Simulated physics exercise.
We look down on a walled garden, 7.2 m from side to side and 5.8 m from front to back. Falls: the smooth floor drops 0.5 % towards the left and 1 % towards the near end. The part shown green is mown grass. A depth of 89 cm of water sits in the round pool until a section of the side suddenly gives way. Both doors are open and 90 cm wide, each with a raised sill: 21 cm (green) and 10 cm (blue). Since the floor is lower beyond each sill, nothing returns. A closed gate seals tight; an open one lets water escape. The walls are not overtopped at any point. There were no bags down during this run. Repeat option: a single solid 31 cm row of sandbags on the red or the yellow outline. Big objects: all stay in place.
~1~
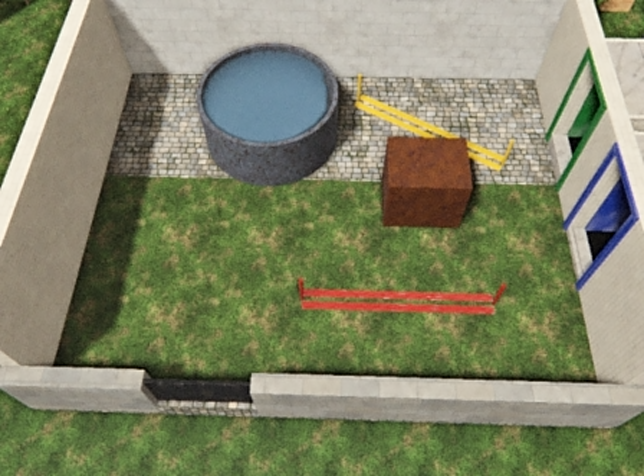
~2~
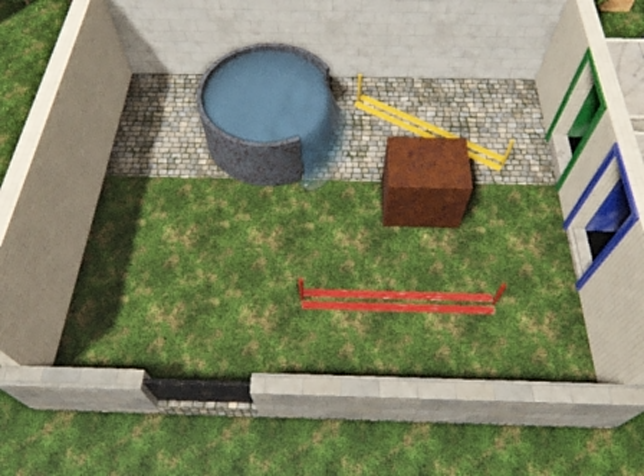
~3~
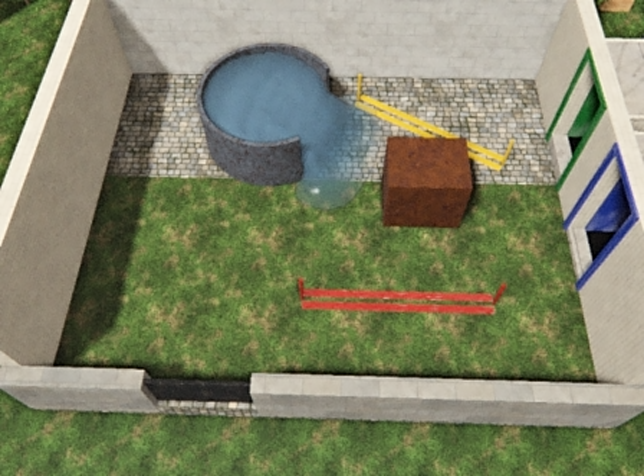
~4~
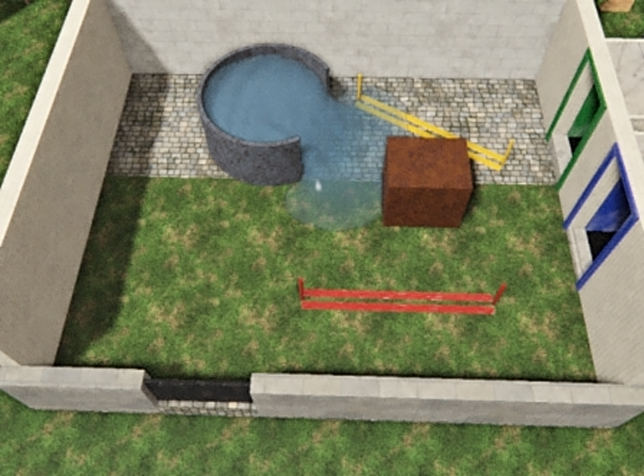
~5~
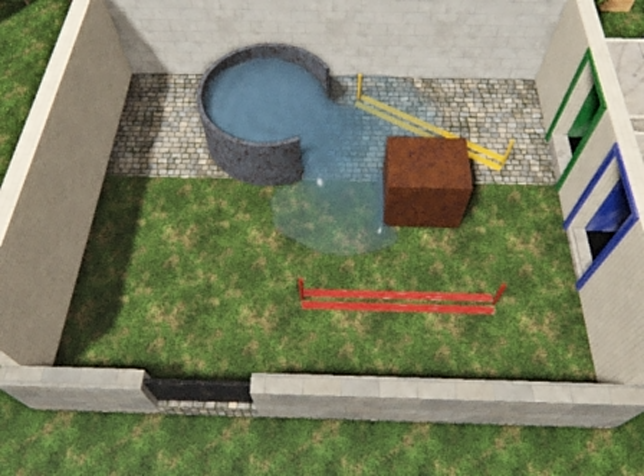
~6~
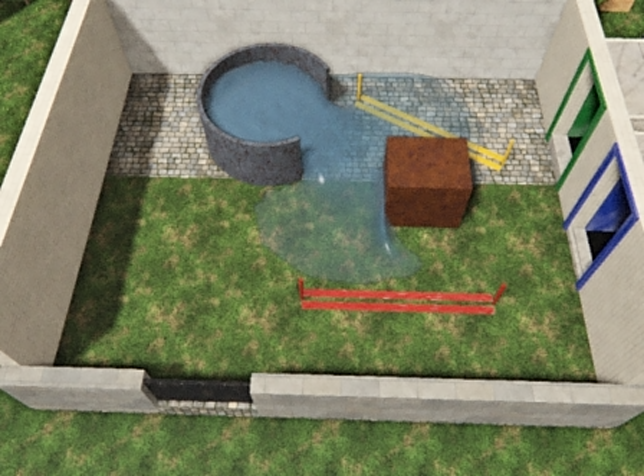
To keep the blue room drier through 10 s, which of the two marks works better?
The red mark works better.
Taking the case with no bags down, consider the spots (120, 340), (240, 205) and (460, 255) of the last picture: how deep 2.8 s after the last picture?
Depths in turn: Around 0 cm, 1 cm, 4 cm.
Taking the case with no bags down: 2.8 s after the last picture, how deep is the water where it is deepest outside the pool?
Max depth: Close to 24 cm.
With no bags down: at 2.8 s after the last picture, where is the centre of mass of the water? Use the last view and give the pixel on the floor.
Centre of water: Approx. (402, 188).
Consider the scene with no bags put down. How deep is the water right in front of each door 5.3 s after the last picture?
So green stands at 9 cm, while blue stands at 9 cm.
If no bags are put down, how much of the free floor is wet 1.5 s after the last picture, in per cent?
50 %.
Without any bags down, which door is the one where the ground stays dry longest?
That would be the blue door.
Then, 0.7 s after the last picture water covers 40 % of the floor and is deepest (46 cm) near (373, 182) in the run without bags; in at the blue door, 0 L with no bags, 0 L with the row on red, 0 L on yellow.
Then, 1.5 s after the last picture water covers 50 % of the floor and is deepest (47 cm) near (535, 86) in the run without bags; in at the blue door, 0 L with no bags, 0 L with the row on red, 25 L on yellow.
Then, 2.8 s after the last picture water covers 70 % of the floor and is deepest (24 cm) near (548, 150) in the run without bags; in at the blue door, 0 L with no bags, 0 L with the row on red, 61 L on yellow.
Then, 5.3 s after the last picture water covers 85 % of the floor and is deepest (18 cm) near (321, 97) in the run without bags; in at the blue door, 1 L with no bags, 2 L with the row on red, 66 L on yellow.
Then, 9.3 s after the last picture water covers 95 % of the floor and is deepest (14 cm) near (49, 385) in the run without bags; in at the blue door, 1 L with no bags, 2 L with the row on red, 66 L on yellow.
